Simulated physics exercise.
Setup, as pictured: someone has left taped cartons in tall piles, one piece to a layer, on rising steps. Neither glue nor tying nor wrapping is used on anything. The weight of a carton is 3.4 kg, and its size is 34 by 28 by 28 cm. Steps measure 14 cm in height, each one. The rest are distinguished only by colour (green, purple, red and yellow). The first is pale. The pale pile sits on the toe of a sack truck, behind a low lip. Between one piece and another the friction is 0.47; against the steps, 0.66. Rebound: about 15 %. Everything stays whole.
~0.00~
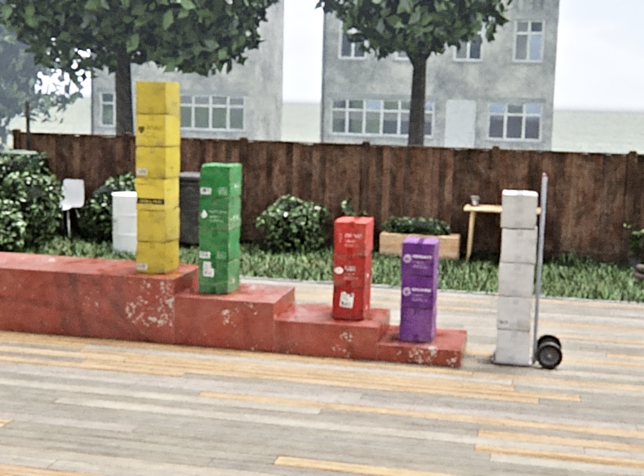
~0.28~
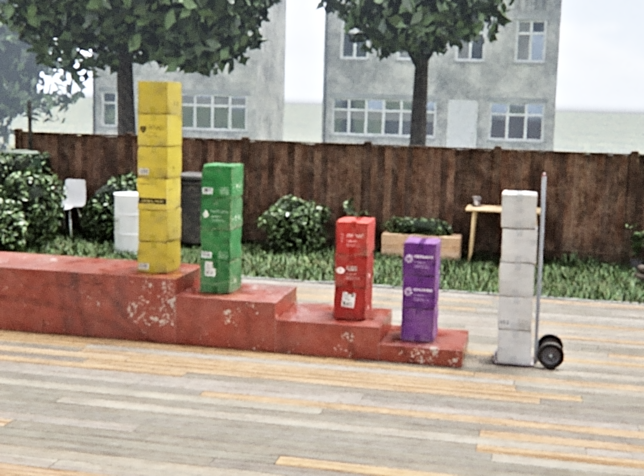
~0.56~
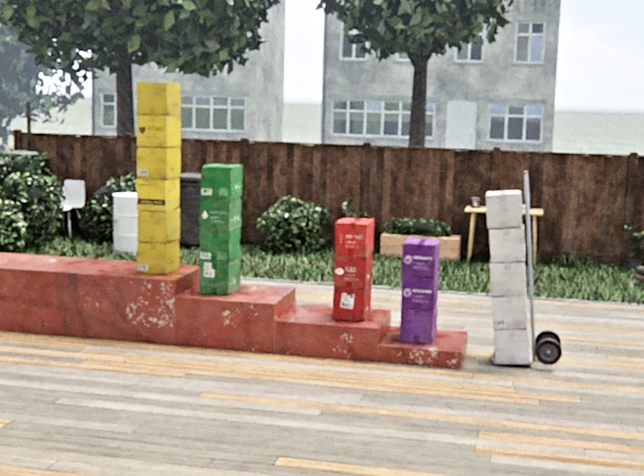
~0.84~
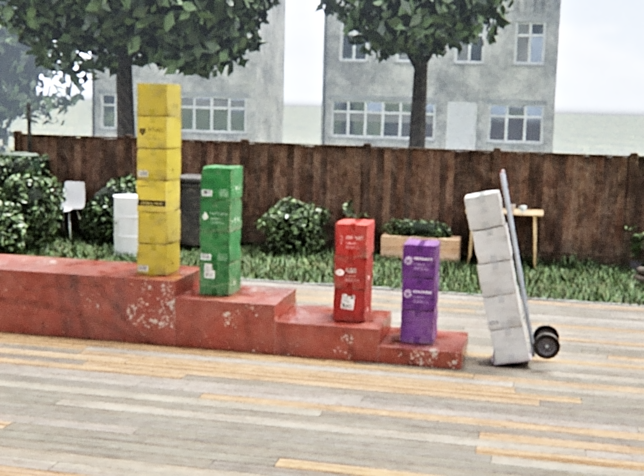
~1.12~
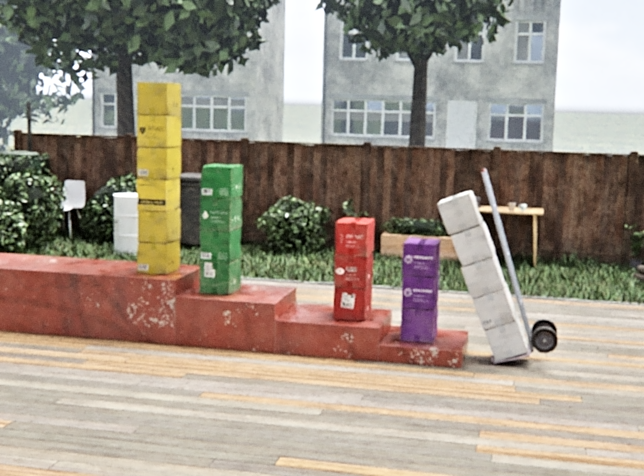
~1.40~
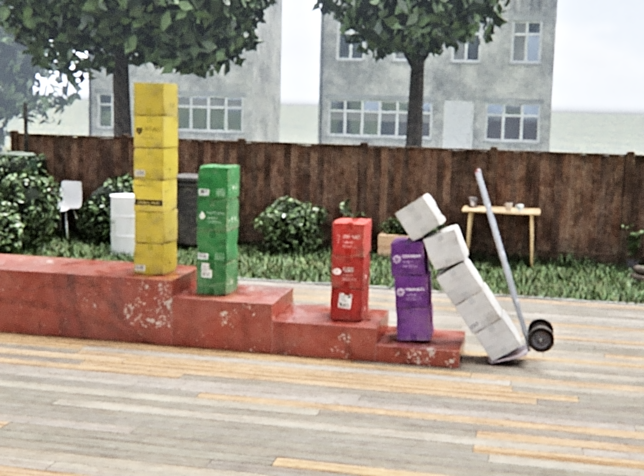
The video shows stacks of yellow, green, red and purple boxes on descending red steps, while a hand truck at right tilts left with a white stack, which leans further until its upper boxes shift against the purple stack, tilting it slightly.
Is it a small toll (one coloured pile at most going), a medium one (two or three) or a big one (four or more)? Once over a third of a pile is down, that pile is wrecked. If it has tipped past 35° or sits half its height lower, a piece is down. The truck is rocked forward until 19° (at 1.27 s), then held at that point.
A medium one.
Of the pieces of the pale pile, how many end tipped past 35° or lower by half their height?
That makes 5 in all.
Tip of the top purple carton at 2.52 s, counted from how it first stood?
Some 50°.
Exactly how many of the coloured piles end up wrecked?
The number is 2.
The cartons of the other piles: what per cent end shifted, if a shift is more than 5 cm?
Share: 40 in a hundred.
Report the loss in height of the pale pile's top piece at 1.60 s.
Roughly 10 cm.
After 1.60 s, 4 of the pale pile down; none of the 16 other cartons down, 3 disturbed; top purple carton leaning 12°.
After 2.10 s, 5 of the pale pile down; none of the 16 other cartons down, 6 disturbed; top purple carton leaning 28°; top red carton leaning 13°.
After 2.52 s, 5 of the pale pile down; 6 of the 16 other cartons down; top red carton leaning 51°, 21 cm lower; top purple carton leaning 48°, 13 cm lower.
At rest (3.2 s), 5 of the pale pile down; 6 of the 16 other cartons down; top red carton on its side; top purple carton leaning 54°, 13 cm lower. Wrecked, purple and red. As the last picture would show them, middles, top red carton near (255, 278), top purple carton near (350, 269).
